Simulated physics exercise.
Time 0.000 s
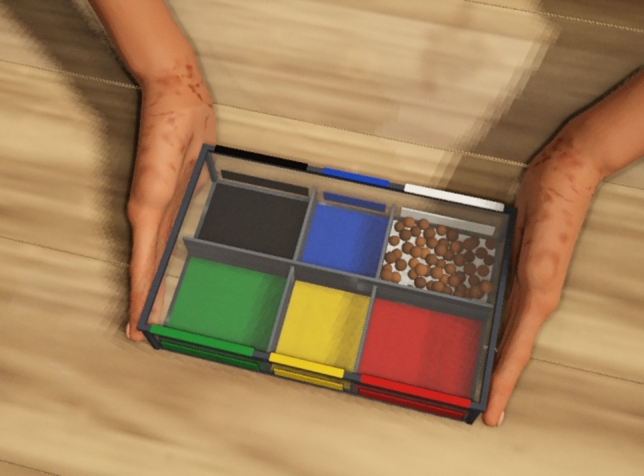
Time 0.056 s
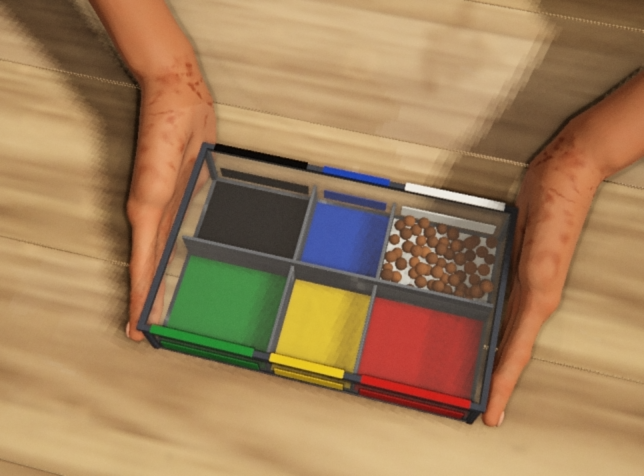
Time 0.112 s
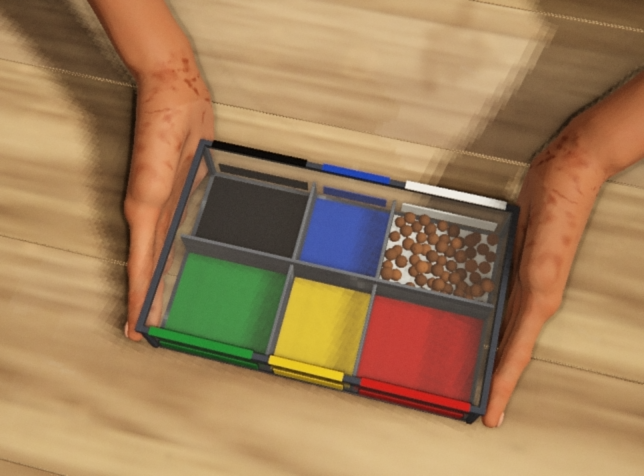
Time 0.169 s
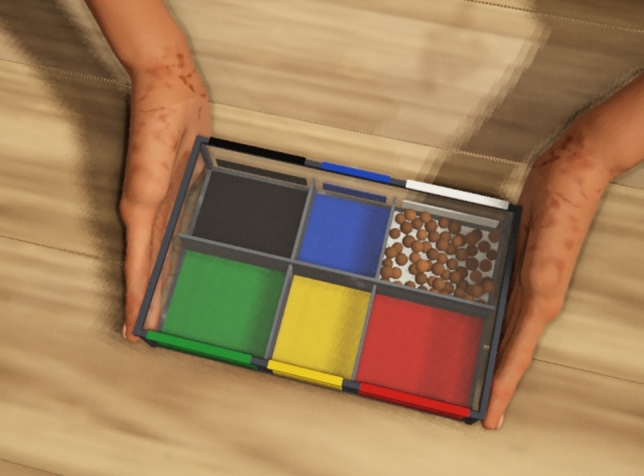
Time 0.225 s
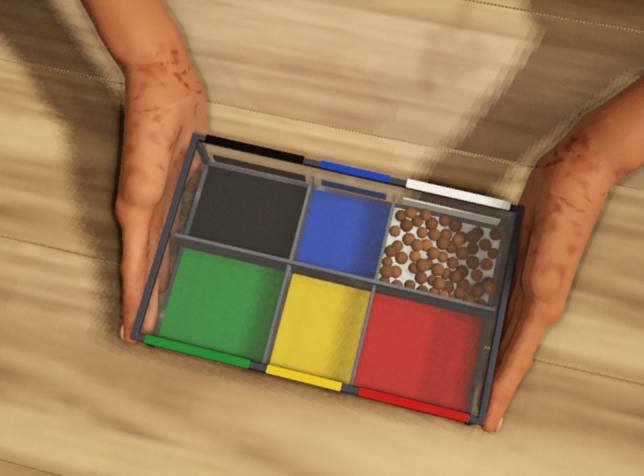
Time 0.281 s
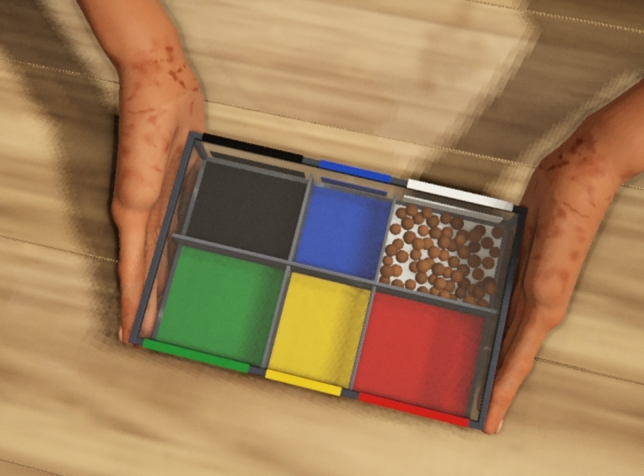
On a wooden floor, two hands held a clear box with six coloured compartments and slowly tilted it a little, while the small brown balls in the white back-right section shifted slightly.
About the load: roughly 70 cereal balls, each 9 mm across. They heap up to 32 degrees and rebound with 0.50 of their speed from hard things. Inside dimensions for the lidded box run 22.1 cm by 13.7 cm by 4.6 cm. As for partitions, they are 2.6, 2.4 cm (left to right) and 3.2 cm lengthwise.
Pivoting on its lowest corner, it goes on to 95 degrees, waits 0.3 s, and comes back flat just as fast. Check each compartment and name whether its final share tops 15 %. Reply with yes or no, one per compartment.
Red compartment yes, blue compartment no, green compartment no, yellow compartment no, white compartment yes, black compartment no.
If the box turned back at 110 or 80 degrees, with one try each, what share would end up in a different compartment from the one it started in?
50 % and 0 %.
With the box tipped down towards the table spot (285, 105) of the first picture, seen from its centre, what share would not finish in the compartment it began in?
25 %.
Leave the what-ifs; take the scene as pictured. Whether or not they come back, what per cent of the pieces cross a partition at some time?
Something like 30 per cent of the pieces.
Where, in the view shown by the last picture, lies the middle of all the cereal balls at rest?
In the last view, approximately (452, 303).
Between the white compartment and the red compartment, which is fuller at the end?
The larger amount is in the white one.
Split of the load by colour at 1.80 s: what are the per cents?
Red = 15, blue = 0, green = 0, yellow = 0, white = 85, black = 0 (per cent).
After 1.80 s, tilt 95 degrees; red 15 %, white 85 %.
After 2.81 s, tilt 47 degrees; red 30 %, white 70 %.
After 3.80 s, tilt 0 degrees; red 30 %, white 70 %.
In the end, at 4.2 s, red 30 %, blue 0 %, green 0 %, yellow 0 %, white 70 %, black 0 %.
